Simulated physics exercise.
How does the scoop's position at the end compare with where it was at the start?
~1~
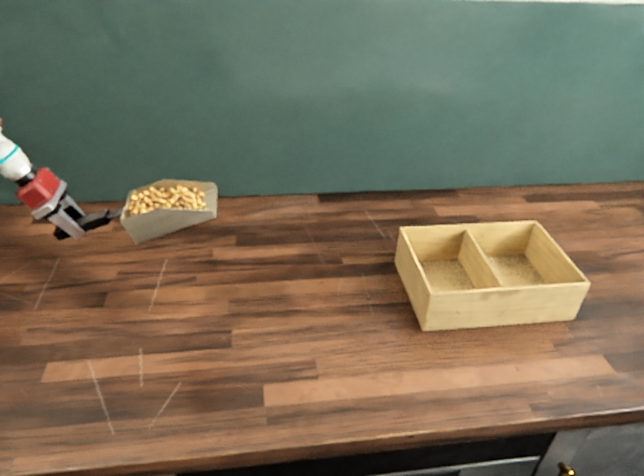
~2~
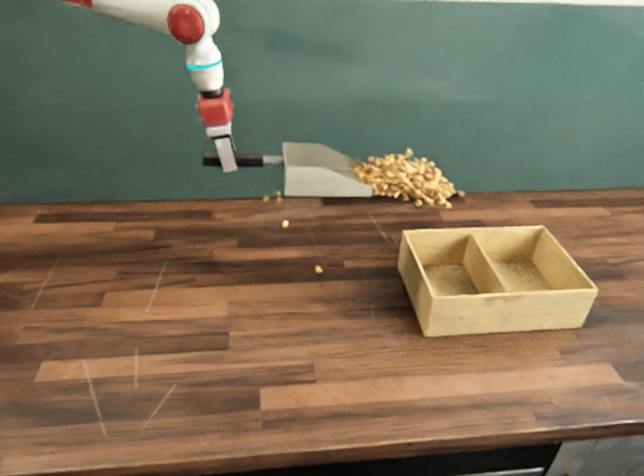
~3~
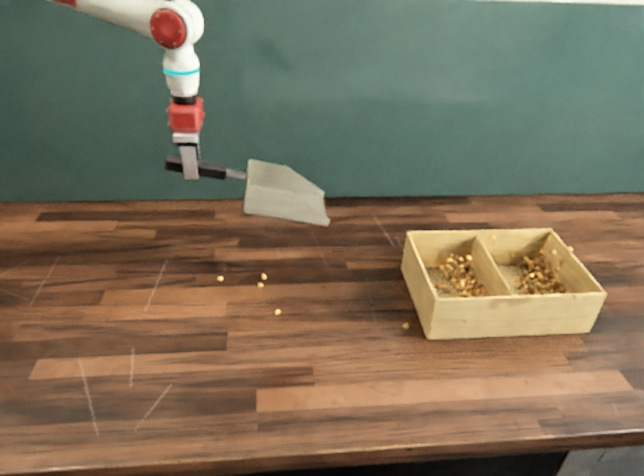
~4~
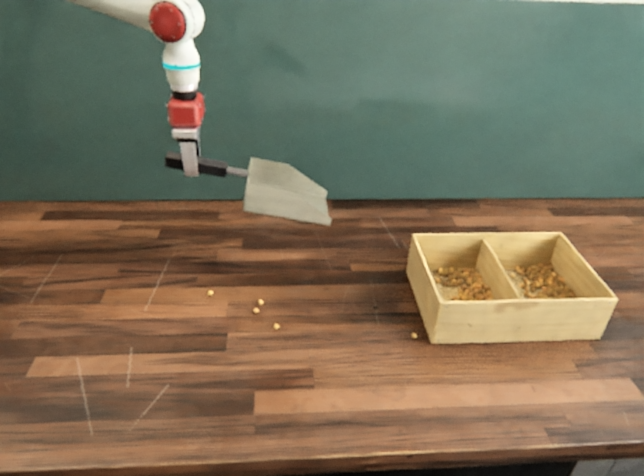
The scoop ends up farther to the right and slightly higher in view than at the start, closer to the divided box.
On a wooden counter, a robot's scoop flings chickpeas into both box compartments, spilling a few.
